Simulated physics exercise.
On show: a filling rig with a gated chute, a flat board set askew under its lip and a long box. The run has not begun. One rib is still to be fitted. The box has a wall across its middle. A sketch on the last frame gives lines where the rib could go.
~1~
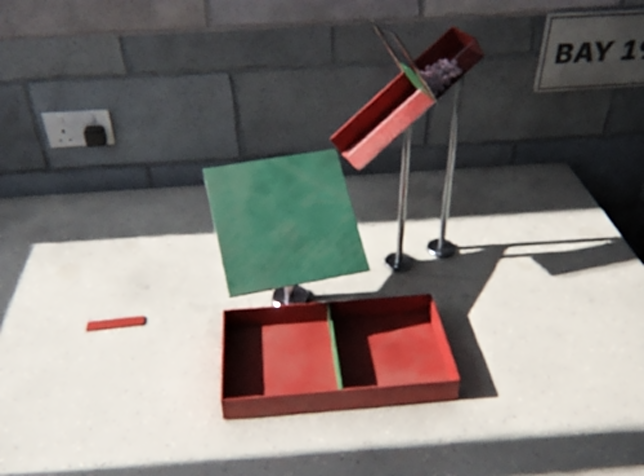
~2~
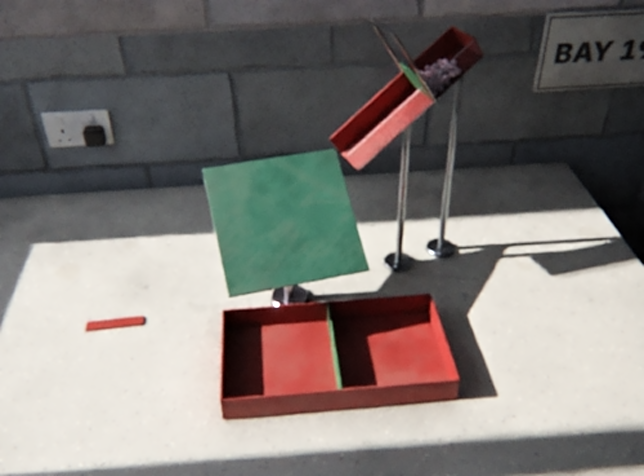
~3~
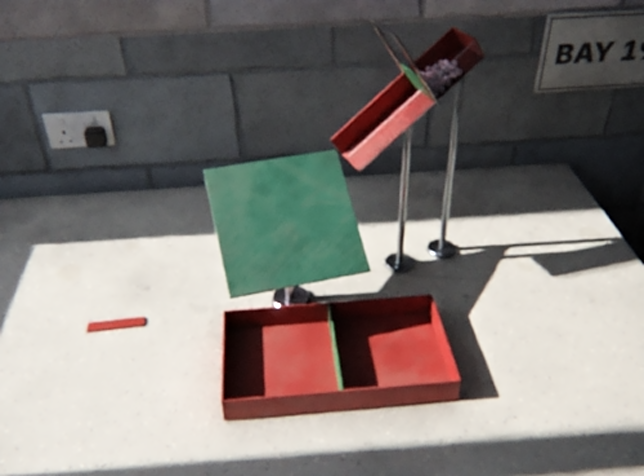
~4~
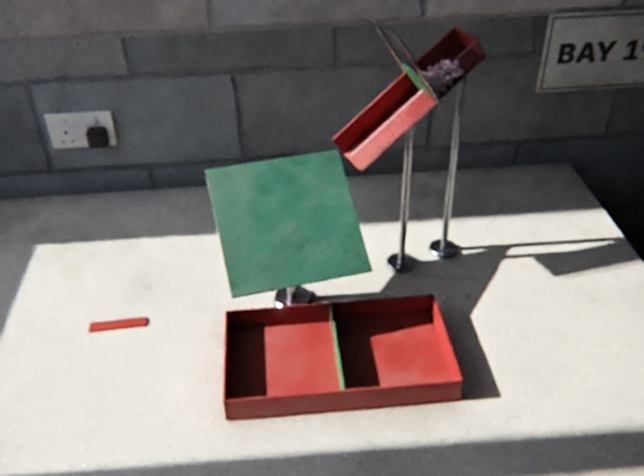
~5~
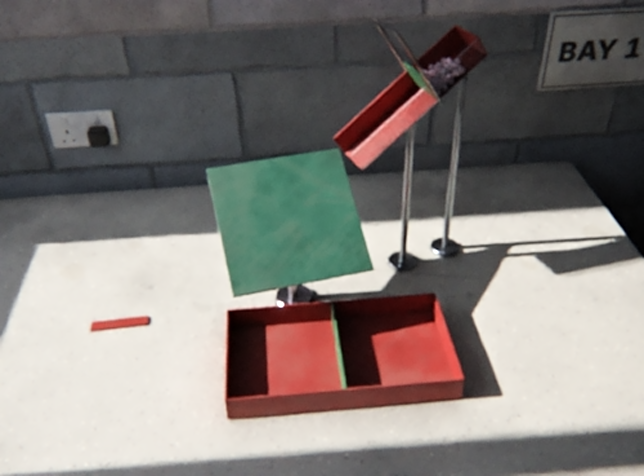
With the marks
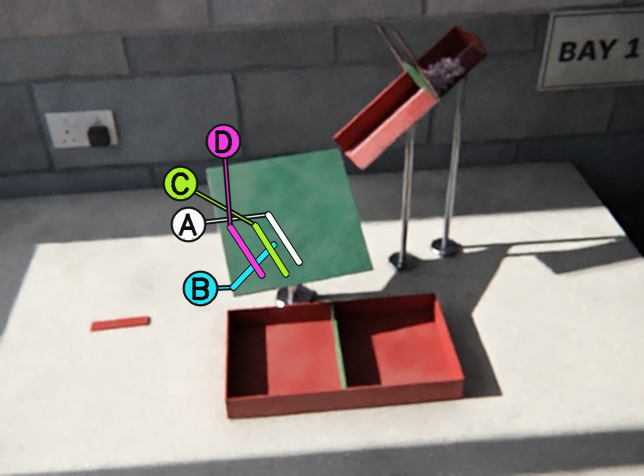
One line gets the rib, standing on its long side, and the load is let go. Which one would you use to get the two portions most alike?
Line A.
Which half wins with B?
Left.
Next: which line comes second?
That would be C.
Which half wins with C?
The left half.
On the marked copy, line A from (268, 214) to (299, 262); line B from (273, 244) to (233, 287); line C from (255, 225) to (286, 274); line D from (230, 227) to (262, 275).
With A, of what is caught, about two thirds in the left half, about a third in the right.
With B, of what is caught, nearly all in the left half, a stray few in the right.
With C, of what is caught, most in the left half, a small part in the right.
With D, of what is caught, nearly all in the left half, a stray few in the right.
